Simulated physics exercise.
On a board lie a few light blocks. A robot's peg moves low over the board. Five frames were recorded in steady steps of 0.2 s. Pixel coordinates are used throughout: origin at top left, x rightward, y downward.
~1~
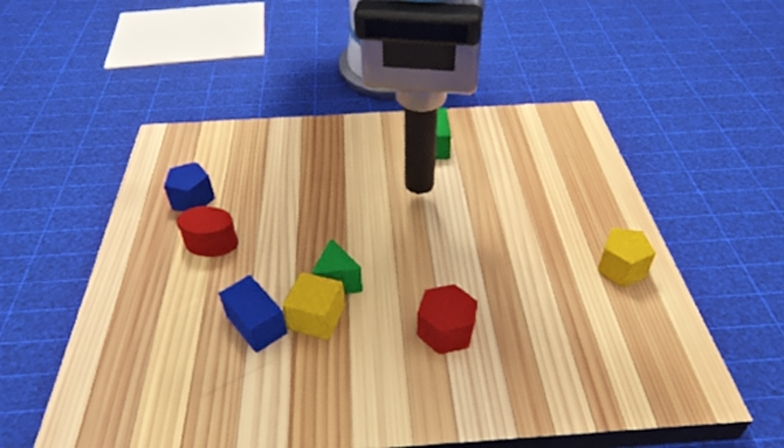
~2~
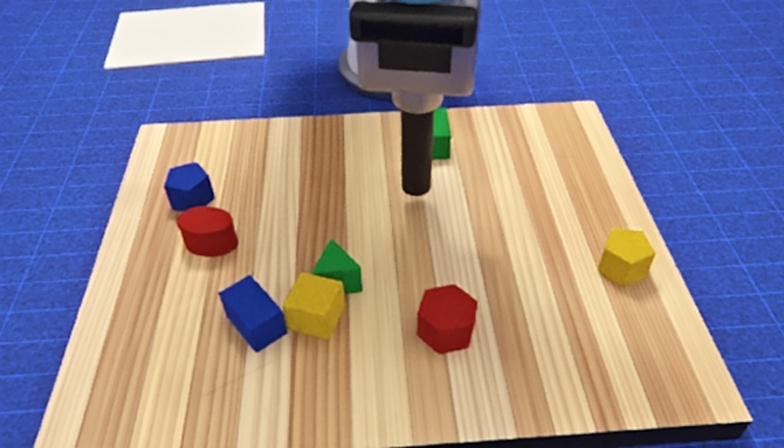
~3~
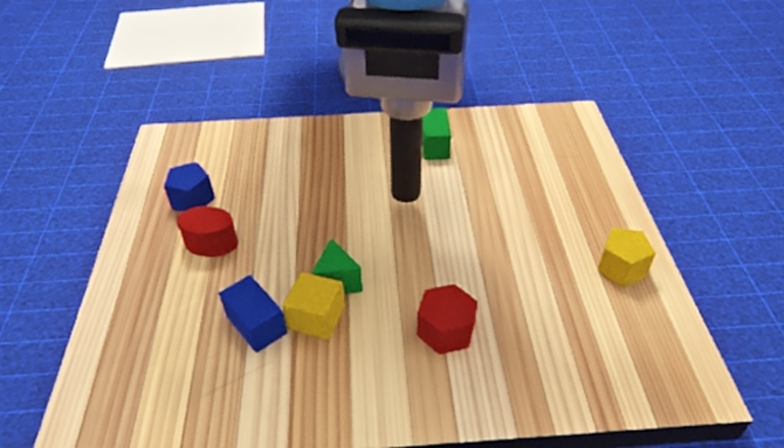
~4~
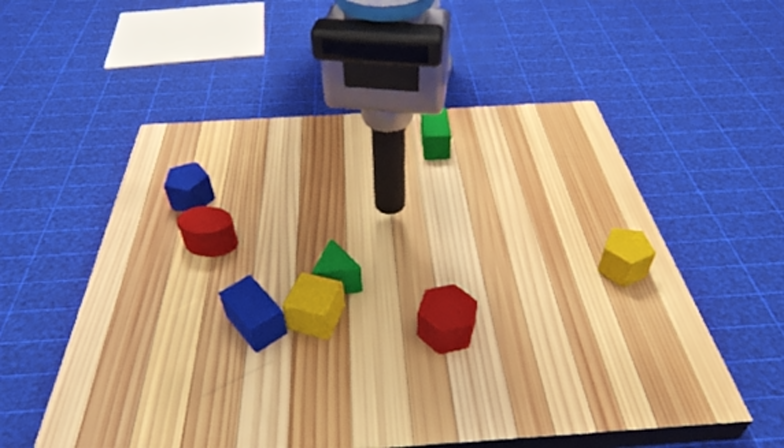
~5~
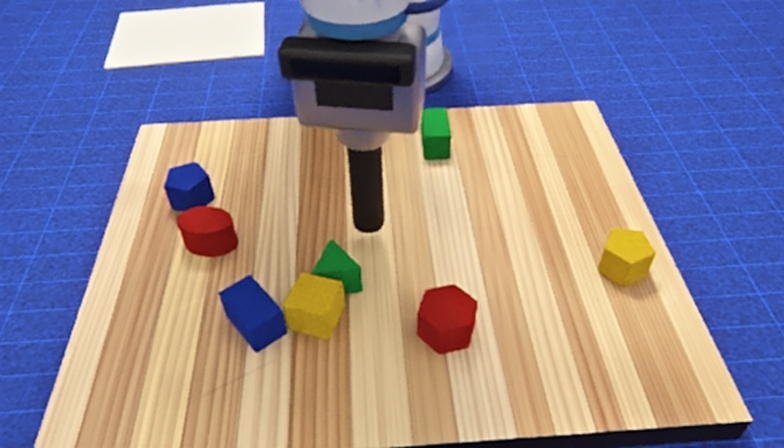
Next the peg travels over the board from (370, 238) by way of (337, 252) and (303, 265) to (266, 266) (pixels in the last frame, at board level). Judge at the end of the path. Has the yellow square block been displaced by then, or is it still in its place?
It gets displaced.
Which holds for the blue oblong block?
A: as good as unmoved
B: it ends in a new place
Answer: A.
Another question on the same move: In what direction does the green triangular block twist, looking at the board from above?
In a top view, it turns counterclockwise.
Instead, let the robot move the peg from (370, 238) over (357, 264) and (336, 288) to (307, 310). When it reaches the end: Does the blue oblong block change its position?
Short answer: Yes.
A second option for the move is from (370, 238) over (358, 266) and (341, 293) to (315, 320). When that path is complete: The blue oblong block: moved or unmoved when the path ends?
Gets moved.
The first path, step by step. One third of the way, peg (335, 237); nothing pushed yet.
Two thirds of the way, peg (299, 250); yellow square block (312, 305); green triangular block (319, 265), turned 50° anticlockwise.
At the end, peg (262, 250); blue oblong block still; yellow square block (312, 305); green triangular block (319, 265), turned 50° anticlockwise.
